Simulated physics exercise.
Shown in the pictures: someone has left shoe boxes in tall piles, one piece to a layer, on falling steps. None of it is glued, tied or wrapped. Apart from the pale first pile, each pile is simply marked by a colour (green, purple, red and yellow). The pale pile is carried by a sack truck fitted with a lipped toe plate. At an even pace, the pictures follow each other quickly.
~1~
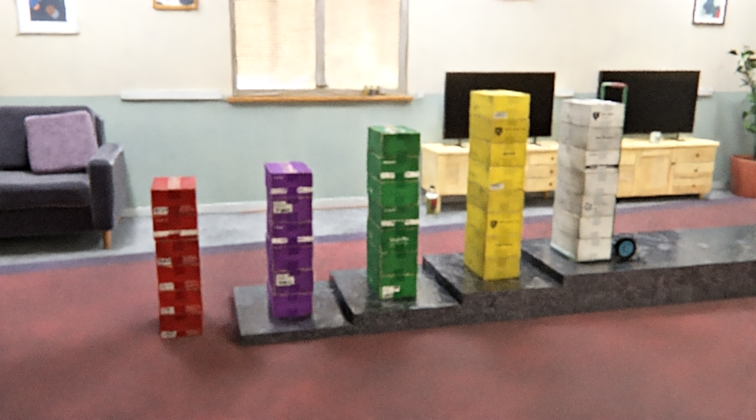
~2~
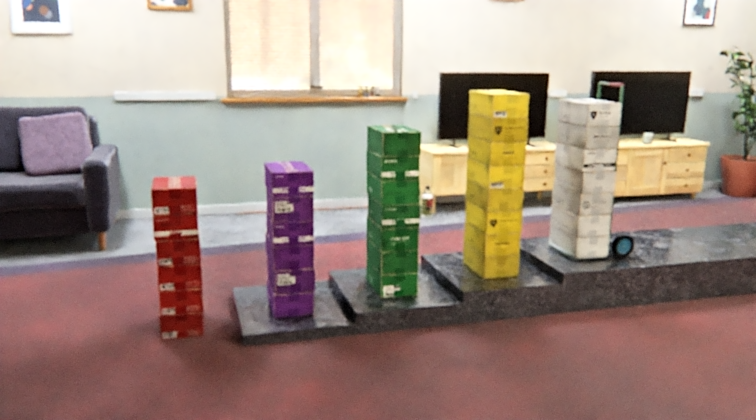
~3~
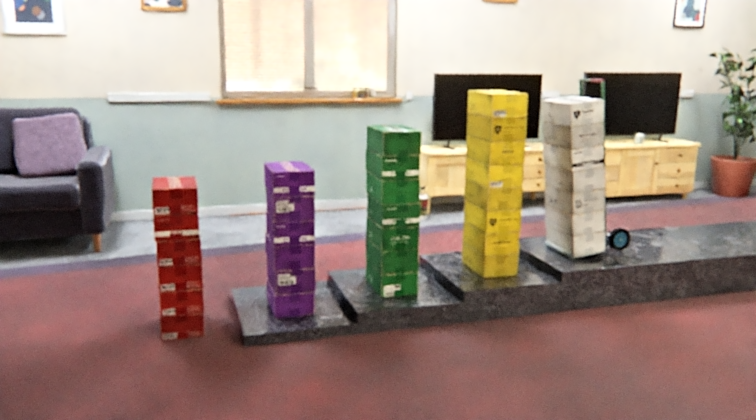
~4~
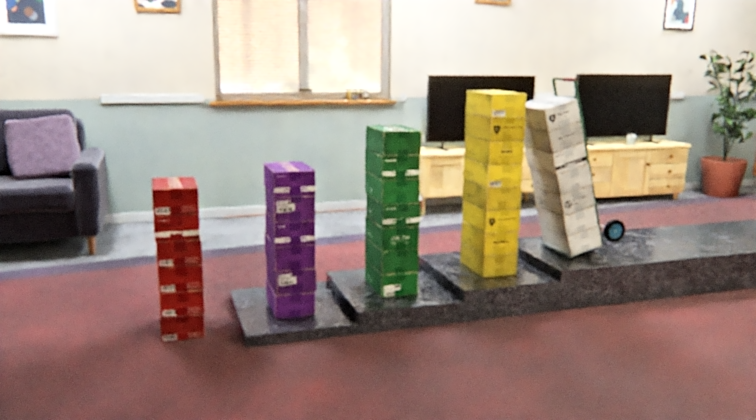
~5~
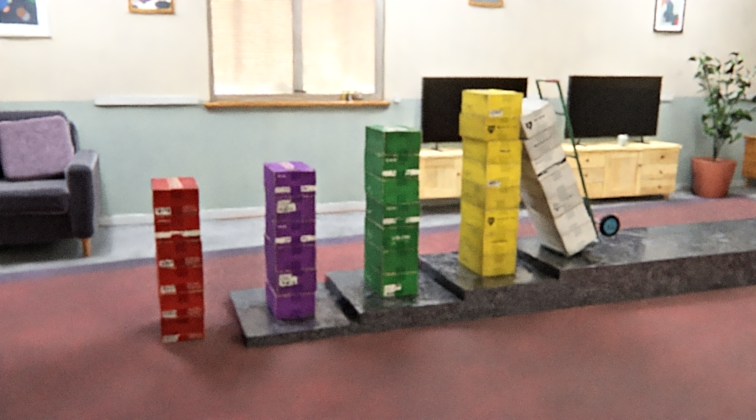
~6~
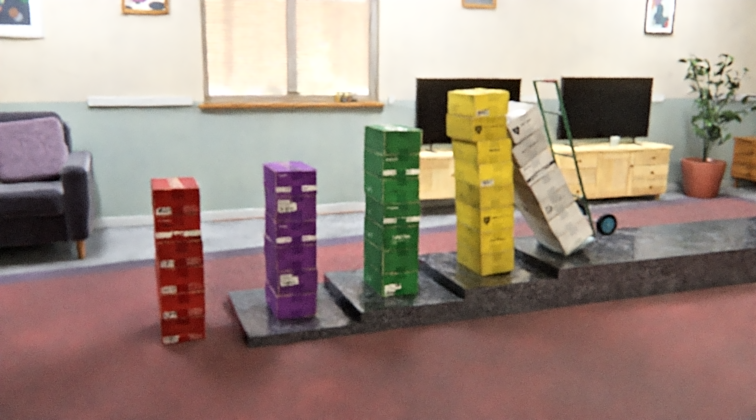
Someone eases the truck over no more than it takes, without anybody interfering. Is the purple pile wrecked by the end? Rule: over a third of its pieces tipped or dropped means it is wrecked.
Yes, it is wrecked.
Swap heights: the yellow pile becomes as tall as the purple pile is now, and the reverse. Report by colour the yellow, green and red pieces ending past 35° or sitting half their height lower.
Yellow 6, green 7, red 5.
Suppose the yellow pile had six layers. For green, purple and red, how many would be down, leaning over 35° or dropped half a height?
Green 7, purple 5, red 5.
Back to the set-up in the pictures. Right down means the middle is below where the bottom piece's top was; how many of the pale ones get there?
The pale count is 3.
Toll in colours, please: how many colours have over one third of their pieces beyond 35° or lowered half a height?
The full count is 4.
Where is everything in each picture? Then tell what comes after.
In the first frame (pixels give the middle of a visible side; the camera moves round a little), truck frame (622, 122) level; top purple box (292, 185); top red box (174, 202); none of the others has stirred.
Truck frame level; top purple box (294, 184), in the second frame.
Truck frame (603, 116) rocked a little, top of the pale pile leaning a little; top purple box (295, 184); none of the others has stirred, in the third frame.
Truck frame (580, 114) rocked clearly, top of the pale pile leaning clearly; top purple box (295, 184); none of the others has stirred, in the fourth frame.
Truck frame (566, 114) rocked clearly, top of the pale pile leaning clearly; top purple box (296, 184); top yellow box (506, 105) a little from its place; movement in 2 of them, in the fifth frame.
Truck frame (564, 114) rocked clearly, top of the pale pile leaning well over; top purple box (297, 183); top yellow box (492, 105) tilted barely; steepest lean, the box at (495, 152); movement in 8 of them, in the sixth frame.
Shortly afterwards, 7 of the pale pile down; none of the 6 purple boxes down (0 of 27 in all colours); top purple box unmoved; top yellow box tilted clearly, half its height lower.
Next, 7 of the pale pile down; none of the 6 purple boxes down (12 of 27 in all colours); top purple box about its own height from its place; top yellow box tilted well over, some two heights lower.
Some moments later, 6 of the pale pile down; 6 of the 6 purple boxes down (26 of 27 in all colours); top purple box tilted clearly, some two heights lower; top yellow box tilted steeply, some six heights lower.
In the end, 6 of the pale pile down; 6 of the 6 purple boxes down (26 of 27 in all colours); top purple box tilted steeply, some four heights lower; top red box upside down. From the last view, middles, top purple box near (12, 302).
